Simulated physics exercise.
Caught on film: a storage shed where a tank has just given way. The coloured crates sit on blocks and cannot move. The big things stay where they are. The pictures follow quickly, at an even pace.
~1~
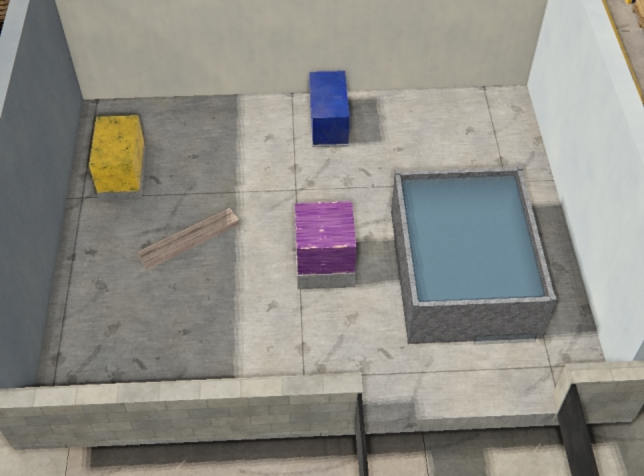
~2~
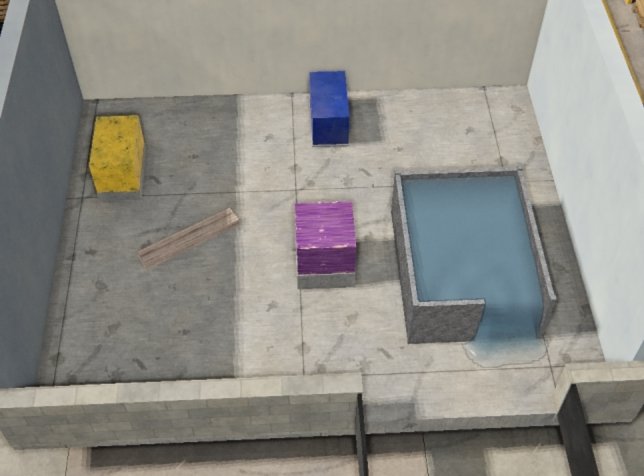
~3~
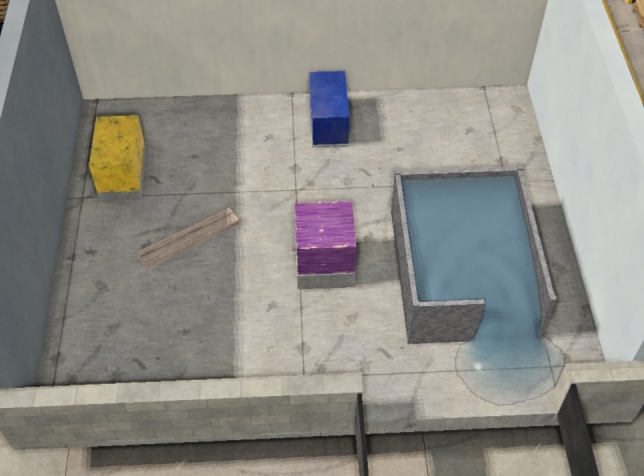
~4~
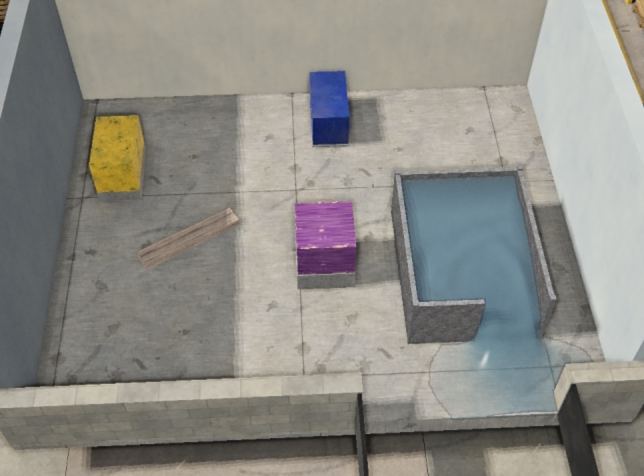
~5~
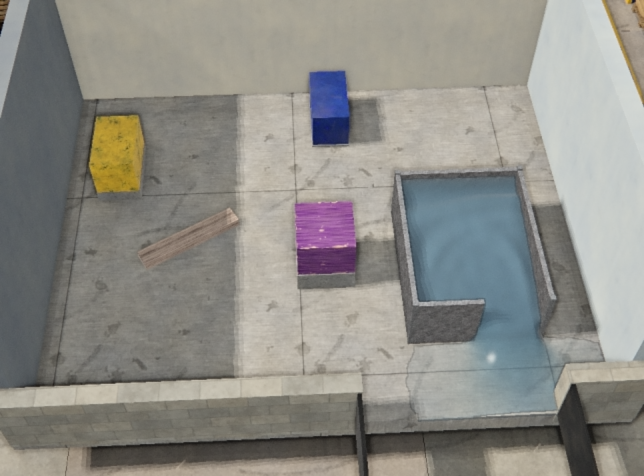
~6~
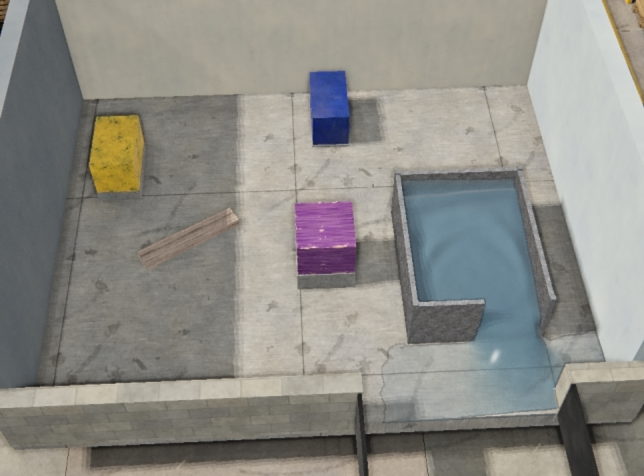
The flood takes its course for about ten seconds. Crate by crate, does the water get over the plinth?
One by one: The blue crate is wetted; the yellow crate escapes dry; the purple crate escapes dry.
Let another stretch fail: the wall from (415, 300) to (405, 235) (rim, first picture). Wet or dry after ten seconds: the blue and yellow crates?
Then: The blue one is soaked, the yellow one is topped.
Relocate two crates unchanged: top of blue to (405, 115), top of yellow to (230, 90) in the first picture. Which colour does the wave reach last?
I say the purple one.
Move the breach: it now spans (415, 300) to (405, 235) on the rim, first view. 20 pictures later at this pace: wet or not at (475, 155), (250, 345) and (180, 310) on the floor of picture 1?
As listed: Clear, flooded, flooded.
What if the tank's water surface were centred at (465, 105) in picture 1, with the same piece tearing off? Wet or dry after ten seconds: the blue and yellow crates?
In short: The blue one stays dry, the yellow one keeps dry.
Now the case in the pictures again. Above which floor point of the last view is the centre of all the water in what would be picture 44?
At about (473, 244).
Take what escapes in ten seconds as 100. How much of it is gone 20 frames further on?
About 65 per cent.
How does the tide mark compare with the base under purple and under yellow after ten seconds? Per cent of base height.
About 10 and 10 per cent.
A moment on, water covers 10 % of the floor; the blue crate not reached, the yellow crate not reached, the purple crate not reached.
Next, water covers 15 % of the floor; the blue crate not reached, the yellow crate not reached, the purple crate not reached.
Then, water covers 20 % of the floor; the blue crate not reached, the yellow crate not reached, the purple crate not reached.
Later, water covers 25 % of the floor; the blue crate water round its plinth, the yellow crate not reached, the purple crate not reached.
In the end, water covers 40 % of the floor; the blue crate was topped, the yellow crate stayed above the water, the purple crate stayed above the water.
